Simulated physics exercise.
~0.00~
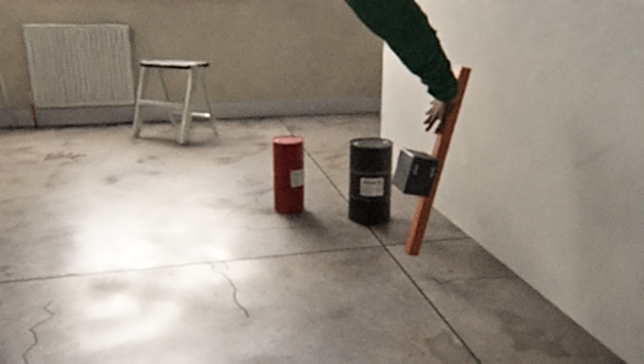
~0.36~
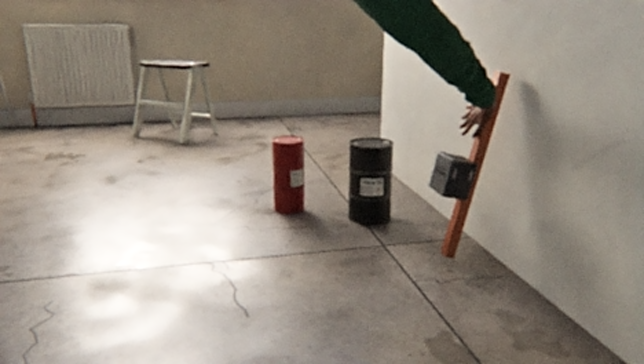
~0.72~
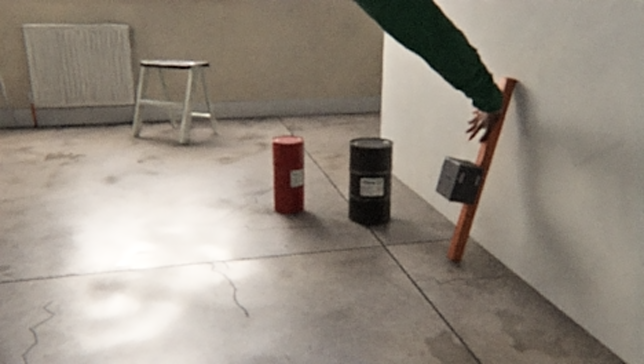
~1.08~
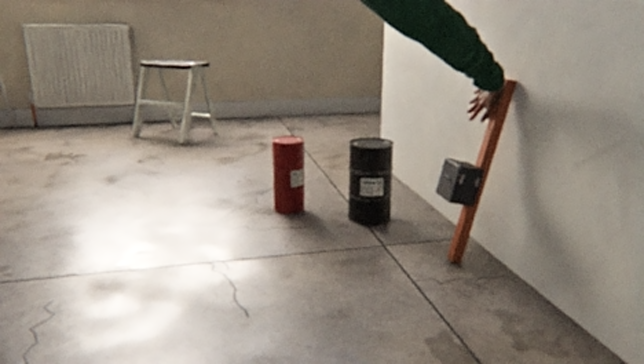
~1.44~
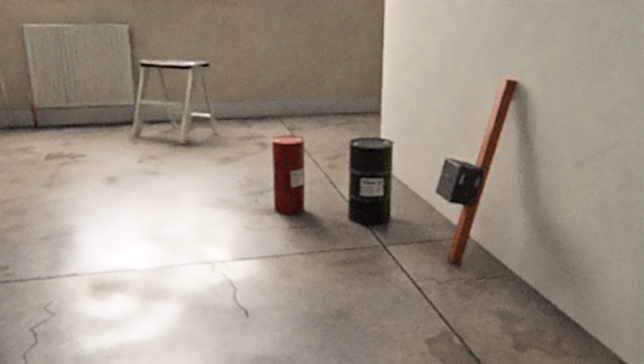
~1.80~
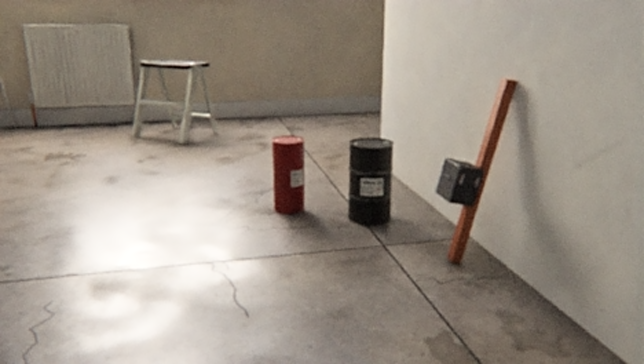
In this clip, a green-sleeved arm moves an orange pole with a dark box attached to the right and leans it against a pale wall, near a red canister and a black canister. The hand lets go and withdraws, and the pole stays leaning.
